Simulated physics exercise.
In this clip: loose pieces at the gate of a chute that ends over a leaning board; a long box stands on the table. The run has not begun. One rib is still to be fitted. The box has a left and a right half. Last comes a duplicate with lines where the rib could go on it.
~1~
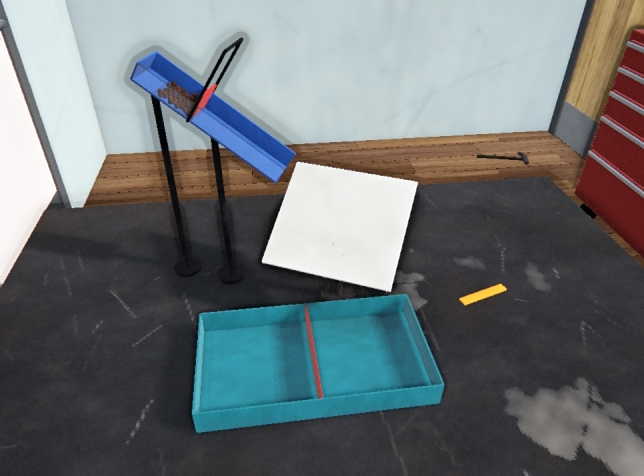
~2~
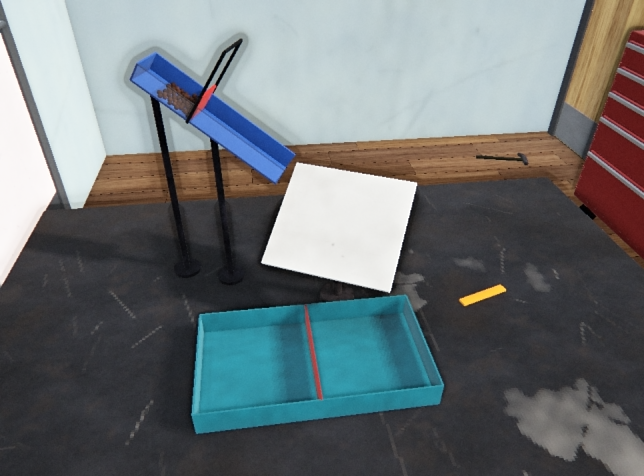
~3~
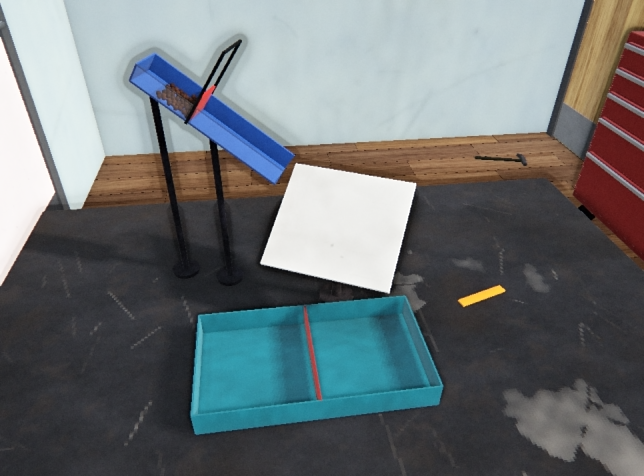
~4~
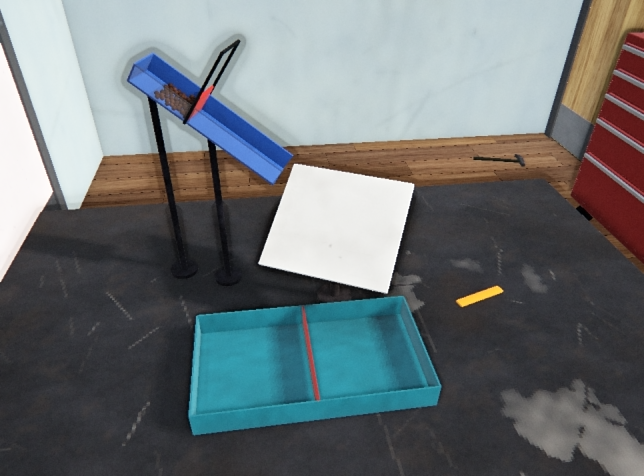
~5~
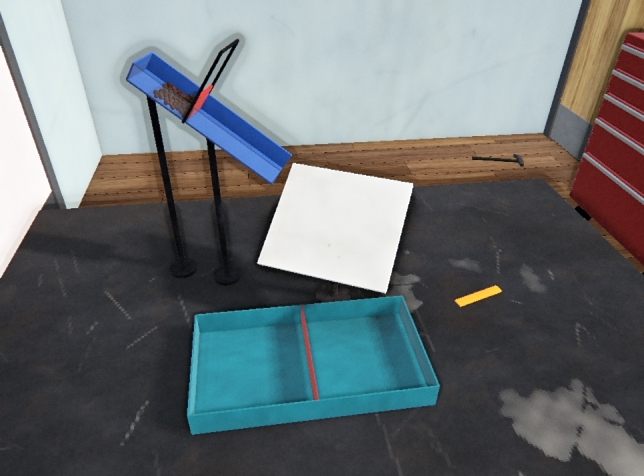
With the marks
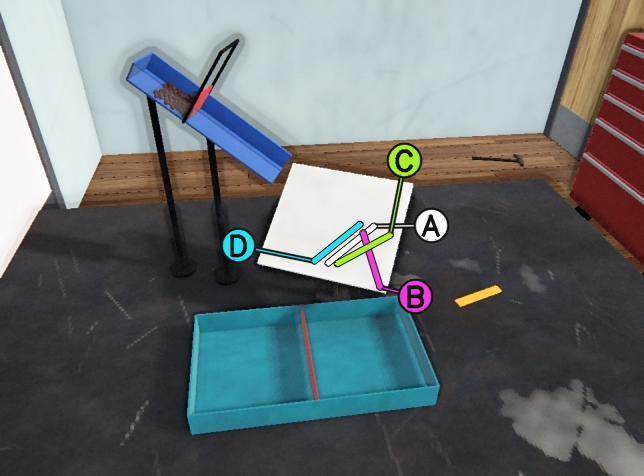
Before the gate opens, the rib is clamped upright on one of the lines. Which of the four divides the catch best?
C works best here.
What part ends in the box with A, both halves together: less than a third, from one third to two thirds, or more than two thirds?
It is more than two thirds.
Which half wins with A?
Left.
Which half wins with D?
The left half.
On the marked copy, line A from (374, 226) to (328, 263); line B from (363, 232) to (380, 287); line C from (390, 235) to (337, 263); line D from (360, 224) to (314, 261).
For line A, of what is caught, the larger part in the left half, roughly a quarter in the right.
For line B, of what is caught, roughly a quarter in the left half, the larger part in the right.
For line C, of what is caught, roughly two thirds in the left half, roughly a third in the right.
For line D, of what is caught, the larger part in the left half, about a tenth in the right.
